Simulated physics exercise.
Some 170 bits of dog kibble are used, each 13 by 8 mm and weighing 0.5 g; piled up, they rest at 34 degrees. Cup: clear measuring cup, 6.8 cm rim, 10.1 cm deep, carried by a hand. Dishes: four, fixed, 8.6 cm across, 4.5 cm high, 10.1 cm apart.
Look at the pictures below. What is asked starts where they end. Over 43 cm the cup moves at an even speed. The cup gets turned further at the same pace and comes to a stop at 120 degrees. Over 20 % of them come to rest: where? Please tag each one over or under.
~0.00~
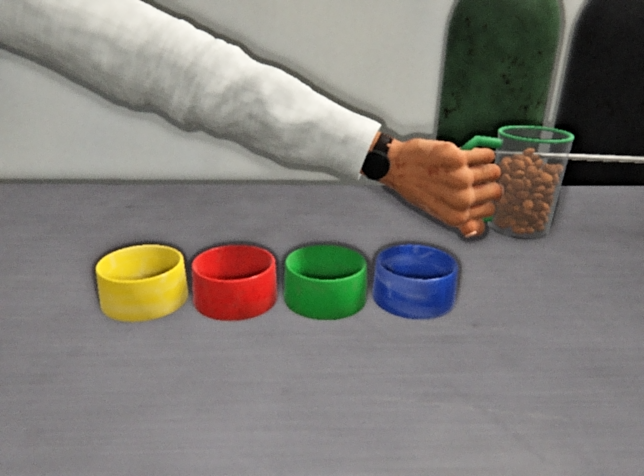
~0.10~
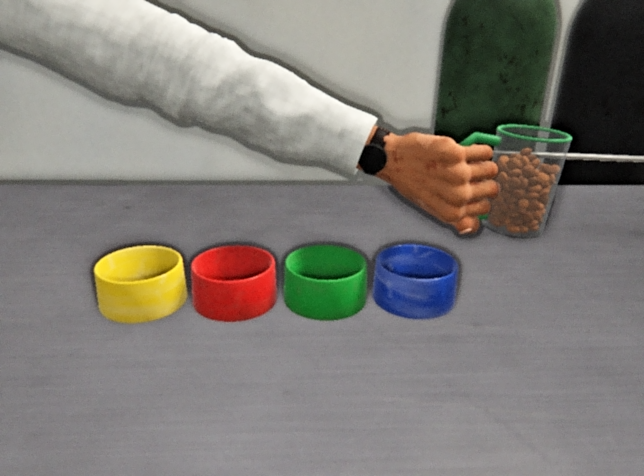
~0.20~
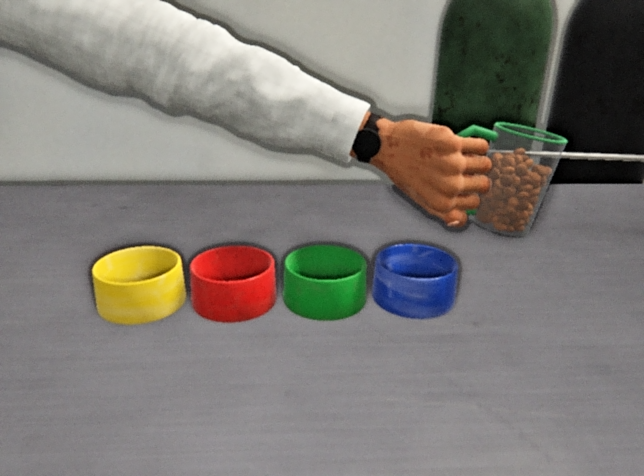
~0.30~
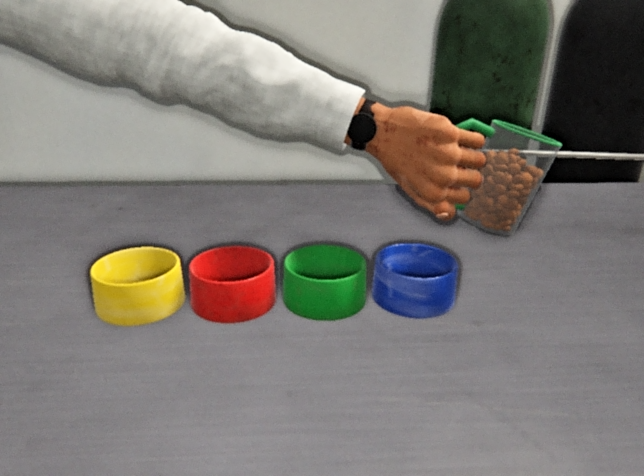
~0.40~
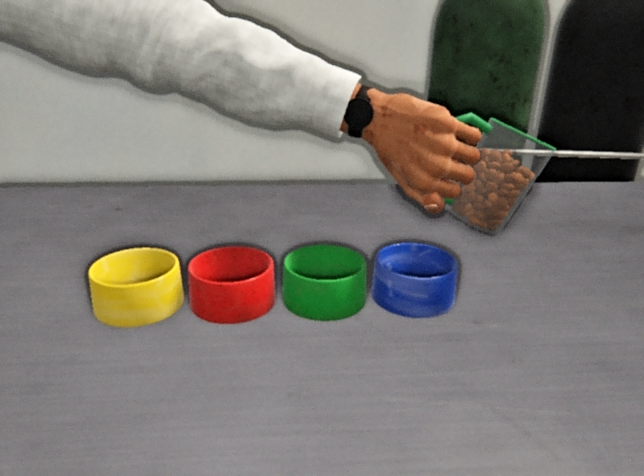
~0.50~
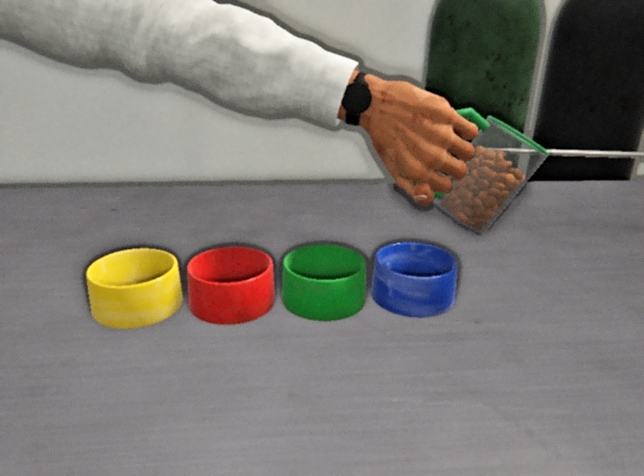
Red dish - under; blue dish - over; green dish - under; yellow dish - under; counter - under.
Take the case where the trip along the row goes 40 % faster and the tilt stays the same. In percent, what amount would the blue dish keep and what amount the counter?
Then the blue dish gets 10 and the counter 20.
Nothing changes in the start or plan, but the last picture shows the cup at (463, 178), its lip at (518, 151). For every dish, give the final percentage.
Per cent kept: Red 20; blue 0; green 70; yellow 0.
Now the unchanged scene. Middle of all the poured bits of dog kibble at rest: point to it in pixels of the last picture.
Around (408, 278).
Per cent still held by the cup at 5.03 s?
Close to 0 per cent of the load, I'd guess.
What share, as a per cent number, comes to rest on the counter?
The figure is about 10 percent.
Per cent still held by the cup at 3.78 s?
Reading: Approx. 0 %.
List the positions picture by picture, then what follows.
Cup at (526, 182), tilt 0 degrees, lip at (568, 134), moved 0.0 cm; middle of the pieces at (524, 188); blue dish at (417, 262); green dish at (326, 262); red dish at (234, 263); yellow dish at (140, 263), in the first frame.
Cup at (522, 182), tilt 3 degrees, lip at (566, 135), moved 0.4 cm; middle of the pieces at (520, 187), in the second frame.
Cup at (513, 181), tilt 10 degrees, lip at (561, 139), moved 1.3 cm; middle of the pieces at (511, 186), in the third frame.
Cup at (505, 180), tilt 16 degrees, lip at (556, 143), moved 2.2 cm; middle of the pieces at (501, 185), in the fourth frame.
Cup at (496, 179), tilt 23 degrees, lip at (549, 147), moved 3.1 cm; middle of the pieces at (492, 184), in the fifth frame.
Cup at (487, 178), tilt 30 degrees, lip at (542, 152), moved 4.0 cm; middle of the pieces at (480, 190); blue dish at (416, 260); green dish at (325, 262); red dish at (230, 265); yellow dish at (133, 267). Its pace works out near 70 degrees a second; the hand travels 9 cm a second, in the sixth frame.
Then, at 2.47 s, tilt 120 degrees; cup holds 0 %, blue 90 %.
After 3.78 s, tilt 120 degrees; cup holds 0 %, blue 90 %.
After 5.03 s, tilt 120 degrees; cup holds 0 %, blue 90 %.
By 5.3 s all is still; red 0 %, blue 90 %, green 0 %, yellow 0 %, counter 10 %.
